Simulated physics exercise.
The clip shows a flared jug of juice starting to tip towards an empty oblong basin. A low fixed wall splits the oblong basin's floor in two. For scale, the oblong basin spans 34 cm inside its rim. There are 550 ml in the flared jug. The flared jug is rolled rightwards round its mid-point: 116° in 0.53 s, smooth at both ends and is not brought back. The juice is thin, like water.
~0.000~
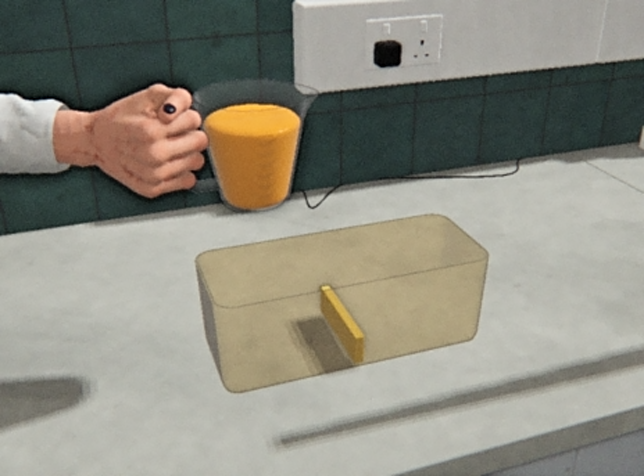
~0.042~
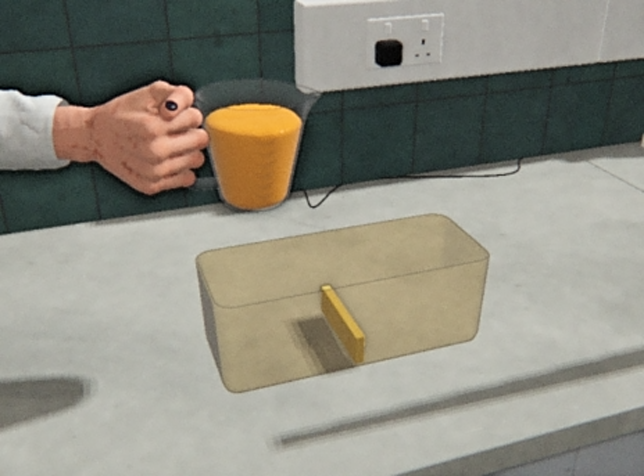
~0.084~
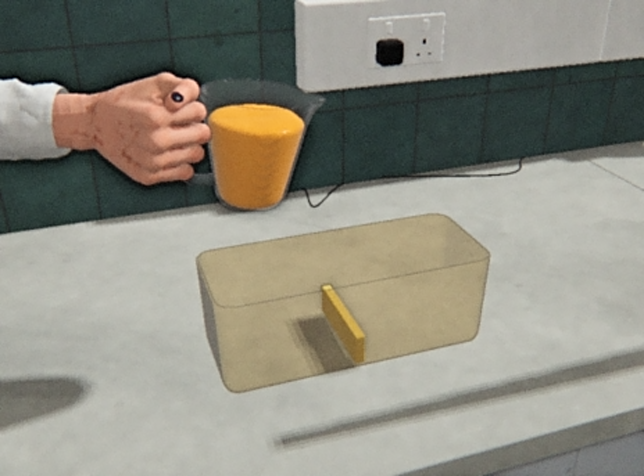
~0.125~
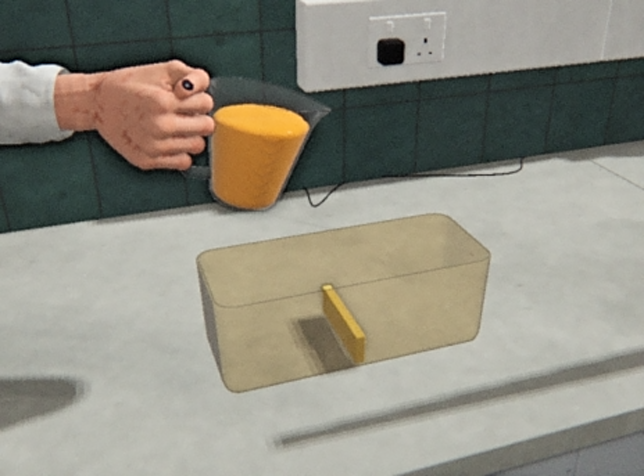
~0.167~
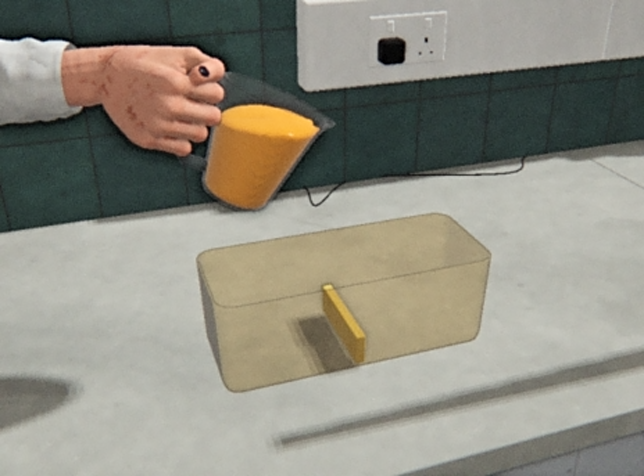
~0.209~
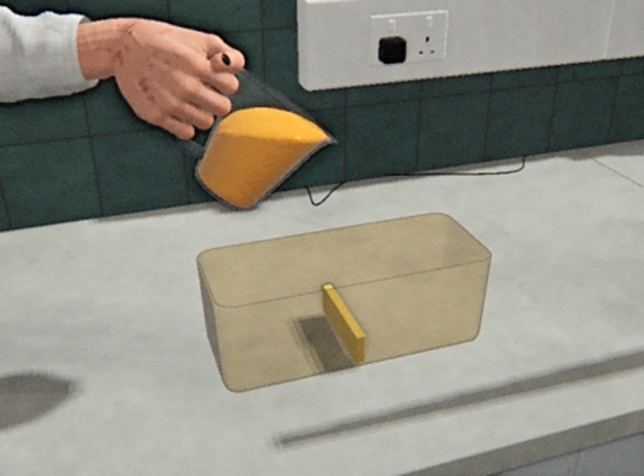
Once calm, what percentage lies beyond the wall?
About 61 per cent.
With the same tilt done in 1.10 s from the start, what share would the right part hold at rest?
Then about 85 per cent.
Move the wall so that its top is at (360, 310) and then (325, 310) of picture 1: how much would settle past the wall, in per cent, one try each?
In turn about 30 and 90 per cent.
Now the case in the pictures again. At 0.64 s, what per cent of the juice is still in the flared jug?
Near 2 in a hundred.
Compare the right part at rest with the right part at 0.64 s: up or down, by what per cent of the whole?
It goes up by about 3.
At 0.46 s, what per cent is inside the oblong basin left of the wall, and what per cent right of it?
Some 1 per cent left and 30 right.
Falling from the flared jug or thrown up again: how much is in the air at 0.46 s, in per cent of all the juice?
About 32 per cent.
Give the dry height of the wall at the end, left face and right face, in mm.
Some 30 mm on the left and 22 mm on the right.
By 0.46 s the tilt is 110° and 36 per cent is still to pour, 1 is left of the wall and 30 right of it.
By 0.64 s the tilt is 116° and 2 per cent is still to pour, 32 is left of the wall and 58 right of it.
By 0.82 s the tilt is 116° and 0 per cent is still to pour, 36 is left of the wall and 61 right of it.
By 1.03 s the tilt is 116° and 0 per cent is still to pour, 36 is left of the wall and 61 right of it.
At rest 36 per cent lies left of the wall, 61 right of it and 3 outside.
